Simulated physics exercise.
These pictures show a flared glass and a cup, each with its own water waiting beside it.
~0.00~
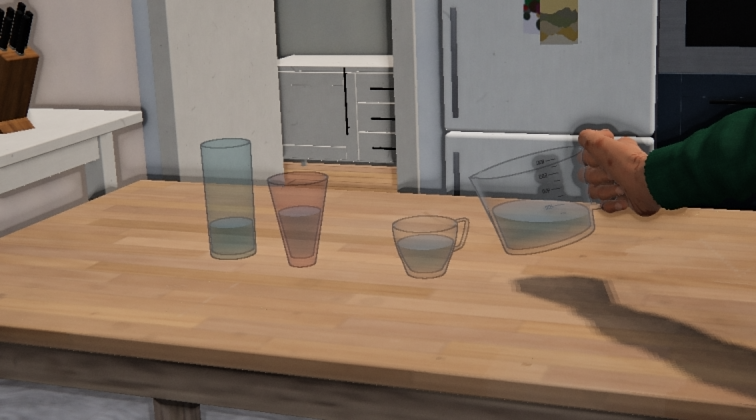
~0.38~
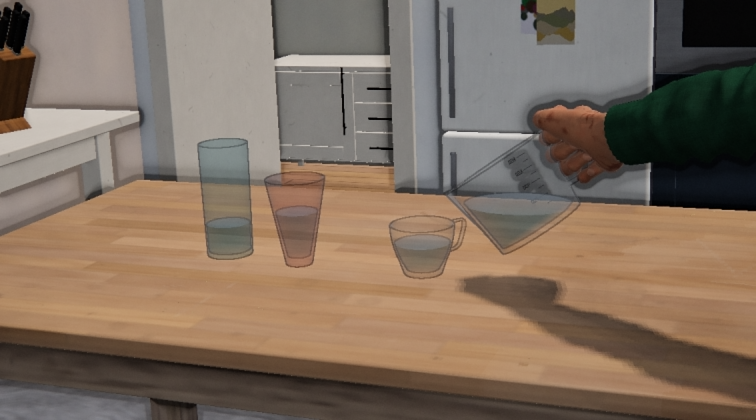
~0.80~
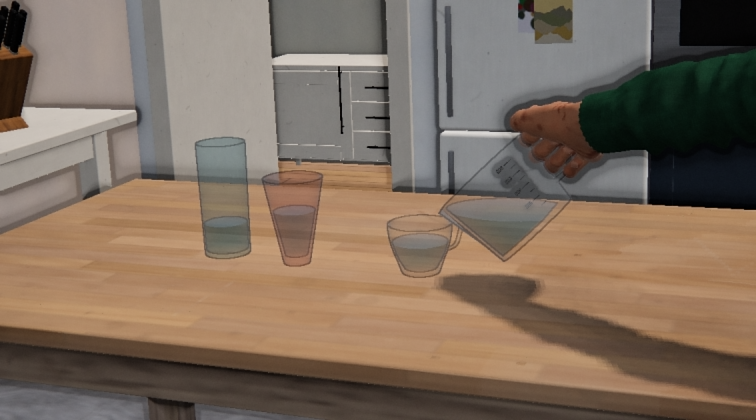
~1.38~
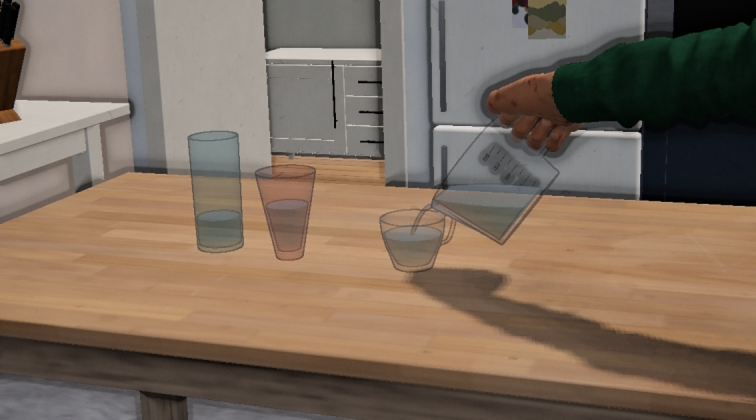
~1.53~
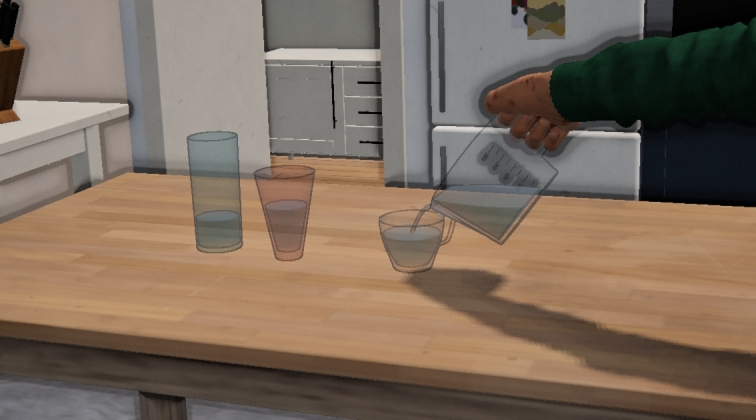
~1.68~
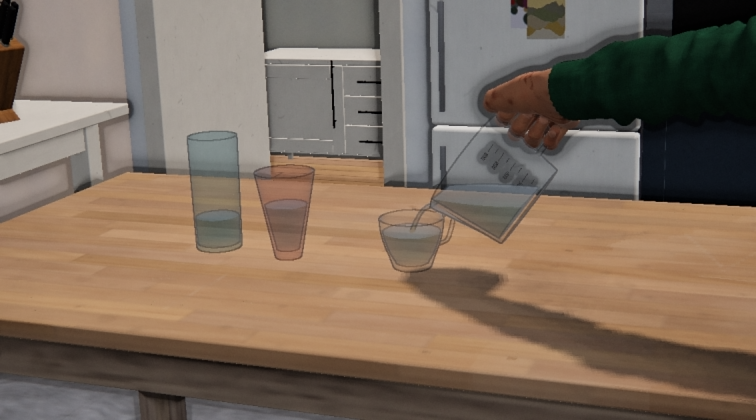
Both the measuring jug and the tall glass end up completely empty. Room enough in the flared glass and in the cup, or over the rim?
Result: The flared glass contains the lot. The cup cannot contain it.
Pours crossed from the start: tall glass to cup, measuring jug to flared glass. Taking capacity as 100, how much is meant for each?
90 % and 160 %, in that order.
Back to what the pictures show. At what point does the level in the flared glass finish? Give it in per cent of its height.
85 %.
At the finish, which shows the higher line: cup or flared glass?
The higher line is in the left one.
After 4.4 s, the cup is full to the brim and has run over.
After 14.2 s, the flared glass is nearly full; the cup is full to the brim and has run over.
